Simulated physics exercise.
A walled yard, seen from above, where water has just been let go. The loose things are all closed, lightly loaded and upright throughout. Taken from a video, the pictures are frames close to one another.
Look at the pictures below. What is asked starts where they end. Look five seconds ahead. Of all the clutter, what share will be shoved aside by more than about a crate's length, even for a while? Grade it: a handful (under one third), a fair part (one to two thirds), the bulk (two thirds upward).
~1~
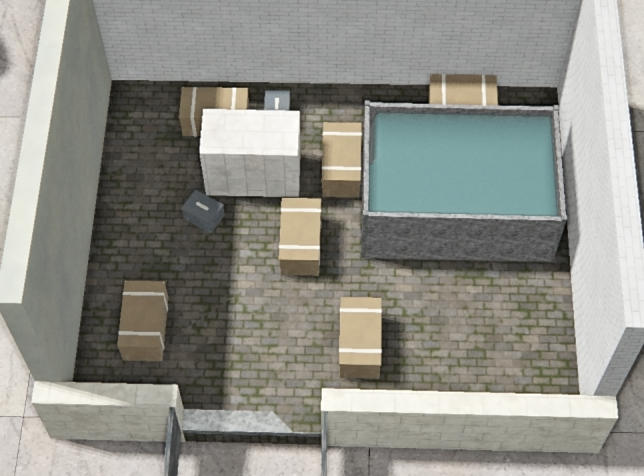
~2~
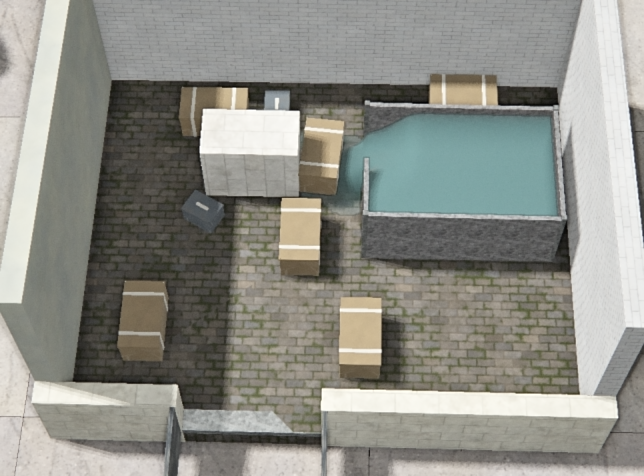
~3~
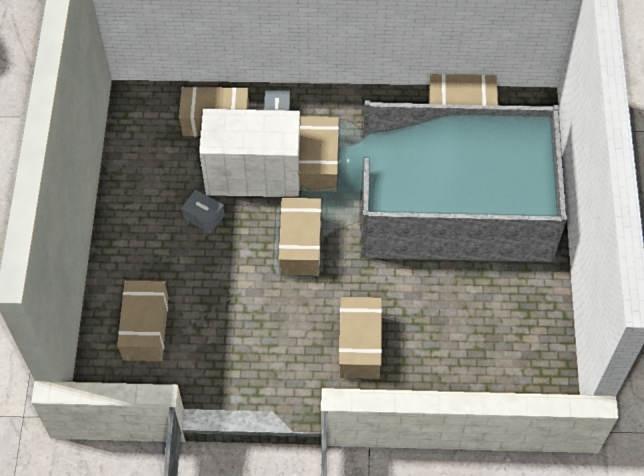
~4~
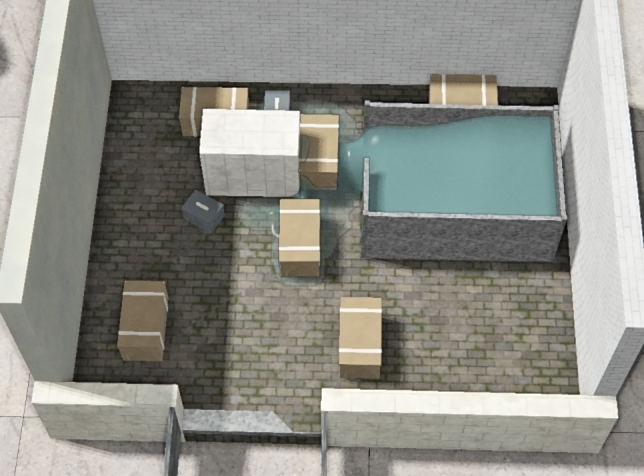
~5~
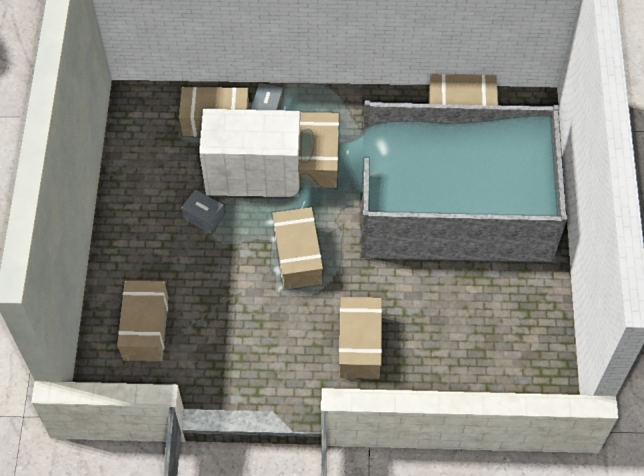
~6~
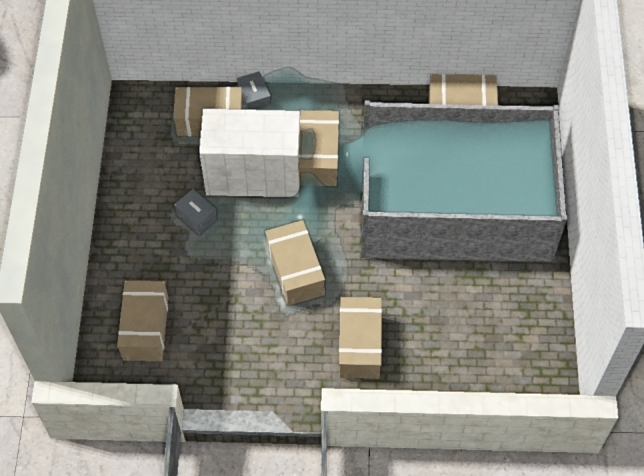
The bulk.
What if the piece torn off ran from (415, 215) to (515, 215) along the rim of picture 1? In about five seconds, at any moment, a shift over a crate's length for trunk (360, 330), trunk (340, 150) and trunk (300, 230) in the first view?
Here's my take, in sequence: Dislodged that far, fails to go that far, and fails to go that far.
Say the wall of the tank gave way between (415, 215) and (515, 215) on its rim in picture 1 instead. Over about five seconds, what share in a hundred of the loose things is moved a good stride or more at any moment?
It comes out at roughly 20 per cent.
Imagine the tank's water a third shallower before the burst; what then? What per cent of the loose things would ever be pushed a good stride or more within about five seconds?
That comes to 100 % of the lot.
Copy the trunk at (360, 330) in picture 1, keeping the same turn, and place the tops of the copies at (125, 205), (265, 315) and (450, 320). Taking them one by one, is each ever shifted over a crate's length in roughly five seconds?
Taking them one at a time: Goes the distance; goes the distance; falls short.
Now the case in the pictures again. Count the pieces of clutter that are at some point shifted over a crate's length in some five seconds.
That gives 8.
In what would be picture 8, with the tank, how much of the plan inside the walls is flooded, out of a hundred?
Near 40 %.
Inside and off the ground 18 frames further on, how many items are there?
I make it 6 of them.
A moment on, 2 of 8 are well off their spots; 2 afloat.
Next, 6 of 8 are well off their spots; 3 afloat.
Later, 7 of 8 are well off their spots; 6 afloat.
In the end, 8 of 8 are well off their spots, and 8 have been at some point; 7 afloat.
